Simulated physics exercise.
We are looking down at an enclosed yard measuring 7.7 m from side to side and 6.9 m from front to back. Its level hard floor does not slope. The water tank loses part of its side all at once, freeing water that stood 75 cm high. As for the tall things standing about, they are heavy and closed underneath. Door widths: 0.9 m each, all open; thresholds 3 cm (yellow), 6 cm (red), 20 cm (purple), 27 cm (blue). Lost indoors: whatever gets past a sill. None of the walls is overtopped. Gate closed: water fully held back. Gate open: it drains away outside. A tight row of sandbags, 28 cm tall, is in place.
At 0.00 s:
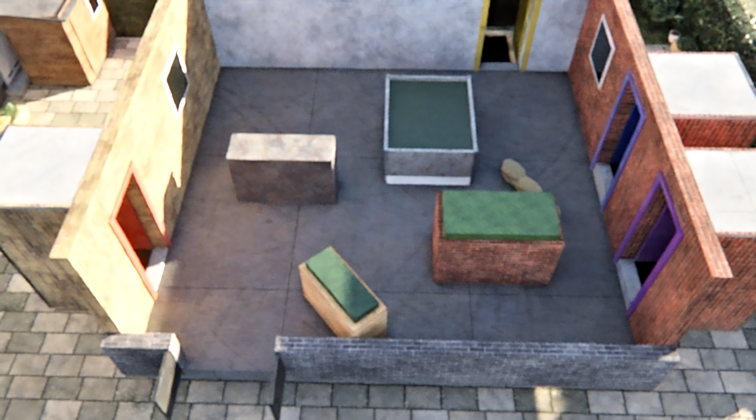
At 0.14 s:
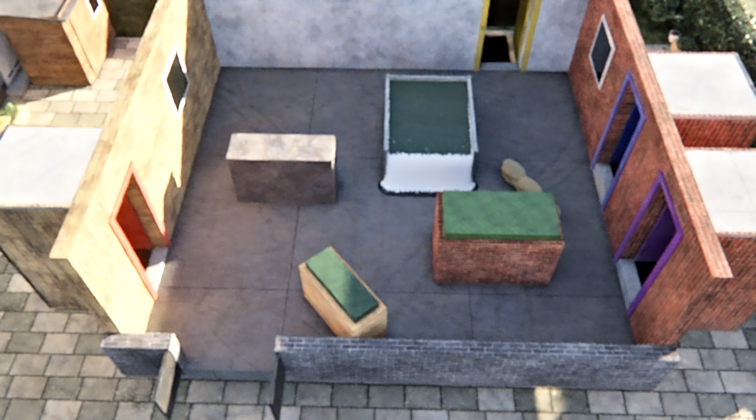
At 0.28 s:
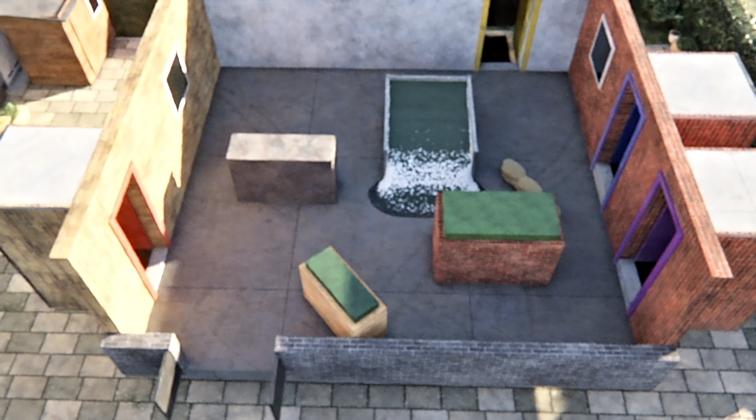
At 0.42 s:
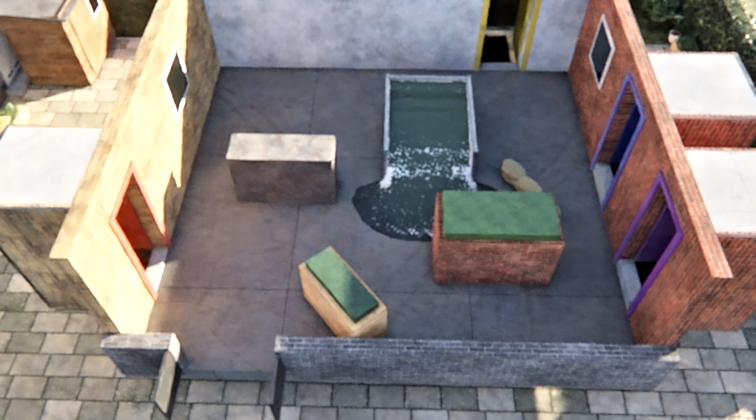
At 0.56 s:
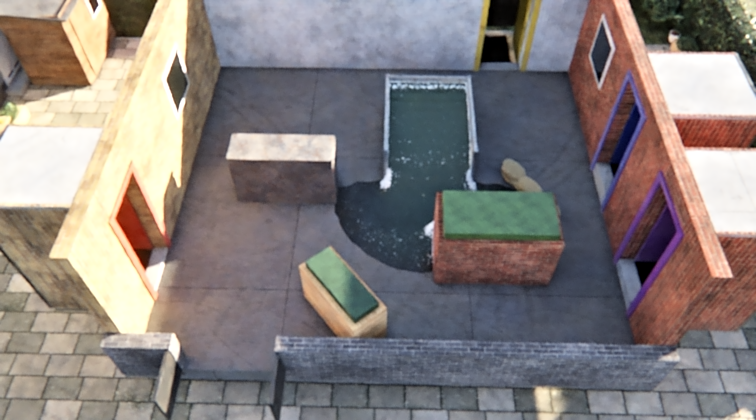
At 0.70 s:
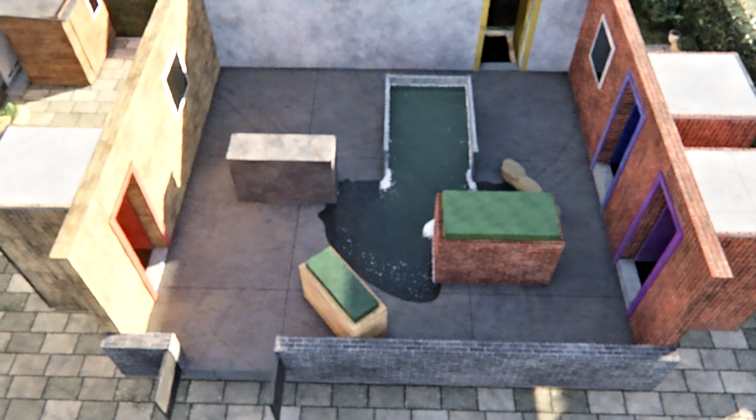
Dark green water bursts from the near side of a rectangular tank by the back wall of a walled grey yard, seen from above by a still camera. Around it stand a grey block at left, a green-topped brick block at right, a smaller tan one in front, and red, blue and purple doorways. White froth drops, then a dark pool spreads forward between the blocks, reaching the tan one.
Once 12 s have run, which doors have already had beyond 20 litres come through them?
After 12 s: The yellow door already has; the red door already has; the purple door has not yet; the blue door has not yet.
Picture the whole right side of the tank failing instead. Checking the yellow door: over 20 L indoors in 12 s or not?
Relative to that limit, yellow ends up on the high side.
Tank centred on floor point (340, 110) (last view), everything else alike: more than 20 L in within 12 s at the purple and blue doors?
Well, purple ends up inside the mark and blue ends up inside the mark.
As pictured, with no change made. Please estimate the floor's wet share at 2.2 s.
Around 35 per cent.
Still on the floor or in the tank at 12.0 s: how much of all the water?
Still there: Roughly 84 %.
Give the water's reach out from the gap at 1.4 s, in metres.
It's close to 3.8 metres.
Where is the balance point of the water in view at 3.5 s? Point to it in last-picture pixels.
Centre: Roughly (429, 238) px.
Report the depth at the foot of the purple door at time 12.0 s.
4.5 cm.
After 1.4 s water covers 20 % of the floor and is deepest (46 cm) near (448, 228); yellow door not reached, red door not reached, purple door not reached, blue door not reached.
After 2.2 s water covers 35 % of the floor and is deepest (36 cm) near (538, 222); yellow door not reached, red door not reached, purple door 13 cm at the sill, 0 L in, blue door 4 cm at the sill, 0 L in.
After 3.5 s water covers 50 % of the floor and is deepest (28 cm) near (622, 323); yellow door not reached, red door 12 cm at the sill, 16 L in, purple door 11 cm at the sill, 0 L in, blue door 4 cm at the sill, 0 L in.
After 7.0 s water covers 70 % of the floor and is deepest (12 cm) near (521, 72); yellow door 9 cm at the sill, 45 L in, red door 7 cm at the sill, 72 L in, purple door 11 cm at the sill, 3 L in, blue door 6 cm at the sill, 0 L in.
After 12.0 s water covers 95 % of the floor and is deepest (6 cm) near (326, 69); yellow door 6 cm at the sill, 136 L in, red door 5 cm at the sill, 73 L in, purple door 5 cm at the sill, 3 L in, blue door 3 cm at the sill, 0 L in.
